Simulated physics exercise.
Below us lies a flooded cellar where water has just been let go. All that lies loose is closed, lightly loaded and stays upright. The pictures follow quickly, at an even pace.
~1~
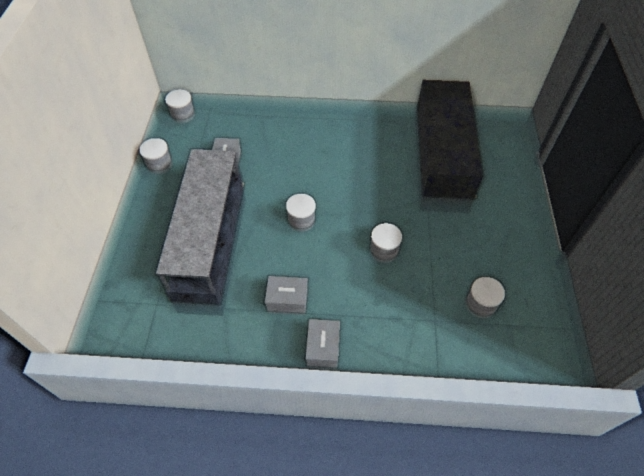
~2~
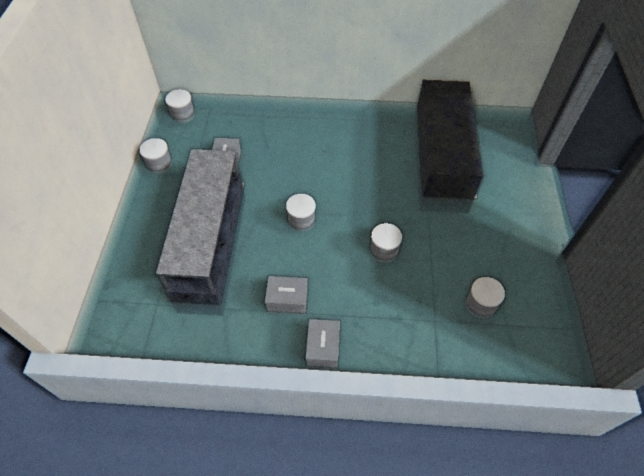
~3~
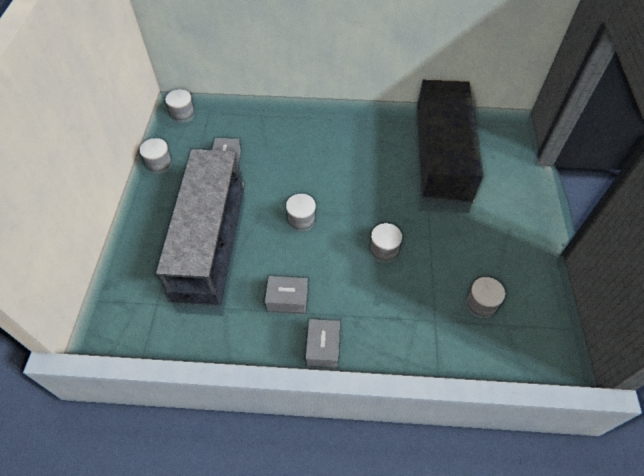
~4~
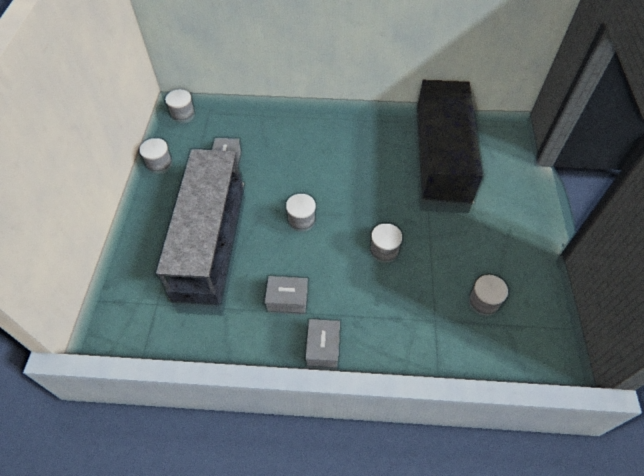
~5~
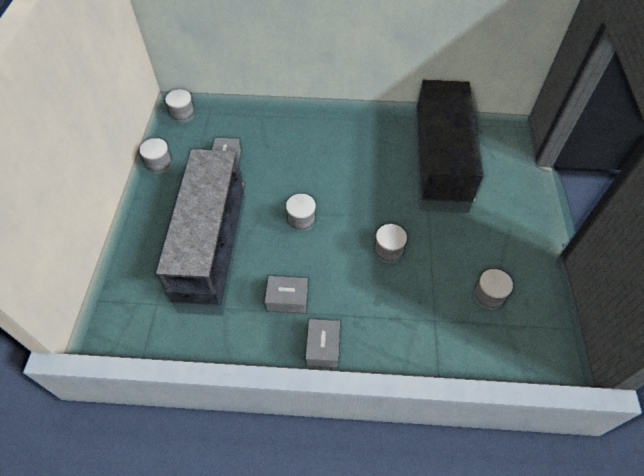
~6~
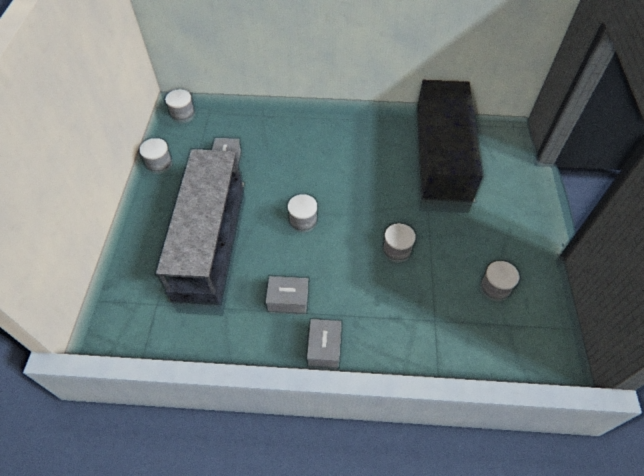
A flooded cellar with teal water is seen from high above, enclosed by pale walls, a low pale wall in front and a dark wall at right. A long grey block stands at left and a black one at upper right, with five whitish pails and three small grey boxes around them. The dark wall's doorway opens, then the two rightmost pails drift slightly right.
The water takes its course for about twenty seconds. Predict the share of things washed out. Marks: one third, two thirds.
That comes to one to two thirds.
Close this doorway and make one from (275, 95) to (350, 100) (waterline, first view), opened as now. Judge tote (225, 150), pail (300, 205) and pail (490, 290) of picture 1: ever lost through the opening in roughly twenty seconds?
One after the other: Out, out, kept in.
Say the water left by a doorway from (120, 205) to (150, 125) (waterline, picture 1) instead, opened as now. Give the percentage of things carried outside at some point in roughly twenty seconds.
Roughly 90 per cent.
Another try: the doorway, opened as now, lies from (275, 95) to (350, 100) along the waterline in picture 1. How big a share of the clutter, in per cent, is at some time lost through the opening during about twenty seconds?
I make it 80 per cent.
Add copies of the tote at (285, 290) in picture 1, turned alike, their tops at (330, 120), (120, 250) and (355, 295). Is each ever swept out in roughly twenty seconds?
In turn: Carried outside, stays, yes.
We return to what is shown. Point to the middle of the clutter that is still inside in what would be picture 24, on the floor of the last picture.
Roughly at (322, 234).
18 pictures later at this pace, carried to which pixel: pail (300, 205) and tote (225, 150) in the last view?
Roughly at (434, 244) and (285, 211).
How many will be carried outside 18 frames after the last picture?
It comes to 2.
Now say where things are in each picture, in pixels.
In the first frame, a pail at (488, 291), afloat; a pail at (387, 236) floats; 0 of 8 have shifted.
In the second frame, a pail at (488, 291), afloat; a pail at (387, 236), afloat; 0 of 8 have shifted.
In the third frame, a pail at (489, 291) floats; a pail at (387, 236), afloat; 0 of 8 have shifted.
In the fourth frame, a pail at (492, 289) floats, close to its start; a pail at (387, 236), afloat; 1 of 8 have shifted.
In the fifth frame, a pail at (497, 283) floats, close to its start; a pail at (392, 236), afloat, close to its start; 2 of 8 have shifted.
In the sixth frame, a pail at (503, 274), afloat, close to its start; a pail at (400, 236), afloat, close to its start; 2 of 8 have shifted.
A moment on, 0 of 8 are out; 8 afloat.
Next, 2 of 8 are out; 6 afloat.
Later, 5 of 8 are out; 3 afloat.
In the end, 5 of 8 are out; 3 afloat.
